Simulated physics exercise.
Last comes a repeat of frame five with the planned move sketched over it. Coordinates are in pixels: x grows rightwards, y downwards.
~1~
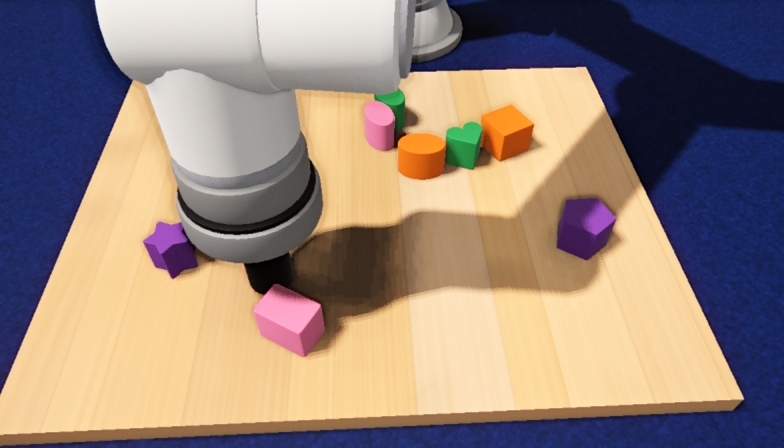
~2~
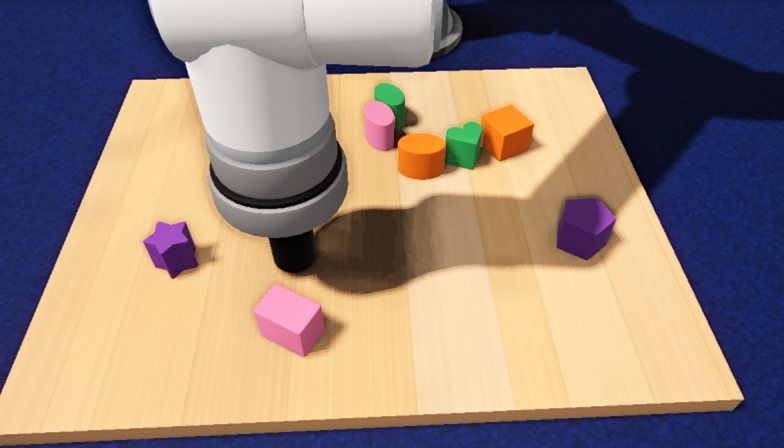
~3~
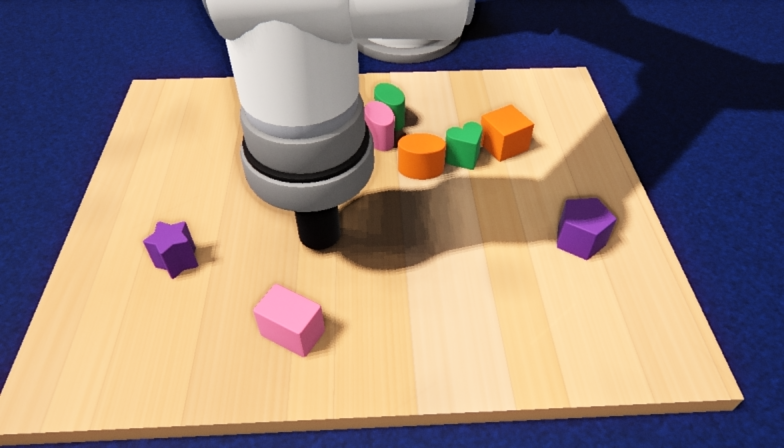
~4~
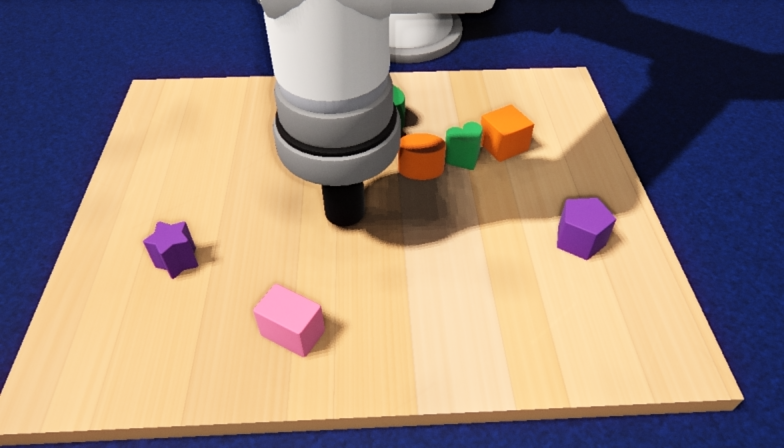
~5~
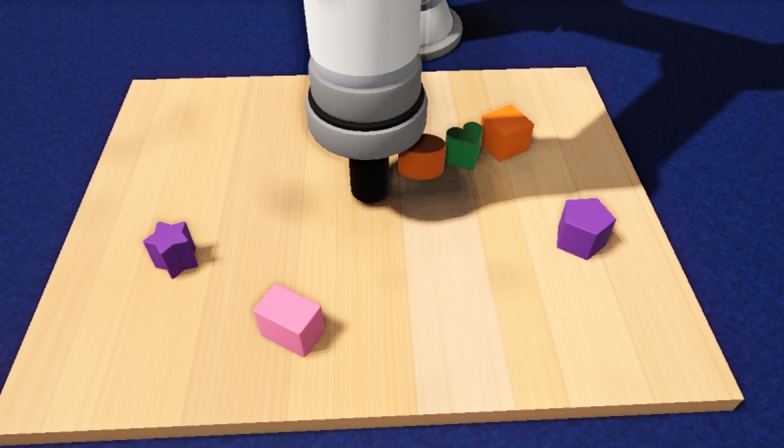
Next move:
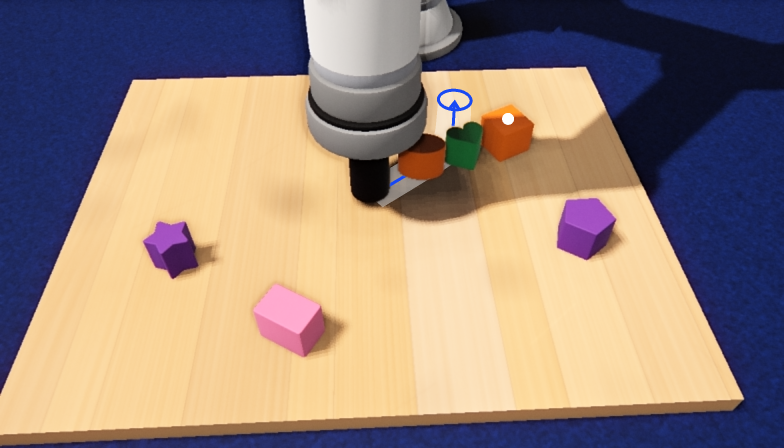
The video shows a robot arm with a black rod moving diagonally up and to the right across a wooden board, from beside a pink block to near an orange block, while the colored blocks around it stay still.
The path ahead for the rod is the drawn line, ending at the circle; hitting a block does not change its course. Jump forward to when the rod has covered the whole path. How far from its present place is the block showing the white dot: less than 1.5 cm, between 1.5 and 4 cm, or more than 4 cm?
1.5 to 4 cm.
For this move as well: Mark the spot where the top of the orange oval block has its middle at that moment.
In the picture, it is at (480, 131).
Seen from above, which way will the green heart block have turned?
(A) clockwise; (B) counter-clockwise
B.
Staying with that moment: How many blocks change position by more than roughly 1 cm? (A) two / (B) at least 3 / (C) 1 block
Letter B.
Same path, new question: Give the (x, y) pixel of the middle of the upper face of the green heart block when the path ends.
The top centre is at (511, 135).
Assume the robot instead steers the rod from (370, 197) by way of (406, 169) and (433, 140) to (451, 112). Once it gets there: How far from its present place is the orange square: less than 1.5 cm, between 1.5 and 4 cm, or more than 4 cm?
Net shift: Below 1.5 cm.
Path on the board, from (370, 197) over (419, 167) and (452, 135) to (455, 100); the dot is on the orange square.
The first path, step by step. One third of the way, rod (420, 160); orange oval block (456, 135), turned 45° clockwise; green heart block (491, 128), turned 35° anticlockwise; orange square (517, 115), turned 15° clockwise.
Two thirds of the way, rod (453, 128); orange oval block (480, 131); green heart block (511, 135), turned 50° anticlockwise; orange square (524, 114).
At the end, rod (455, 93); pink oval block in place; orange oval block (480, 131), turned 120° clockwise; green heart block (511, 135), turned 50° anticlockwise; orange square (524, 114).
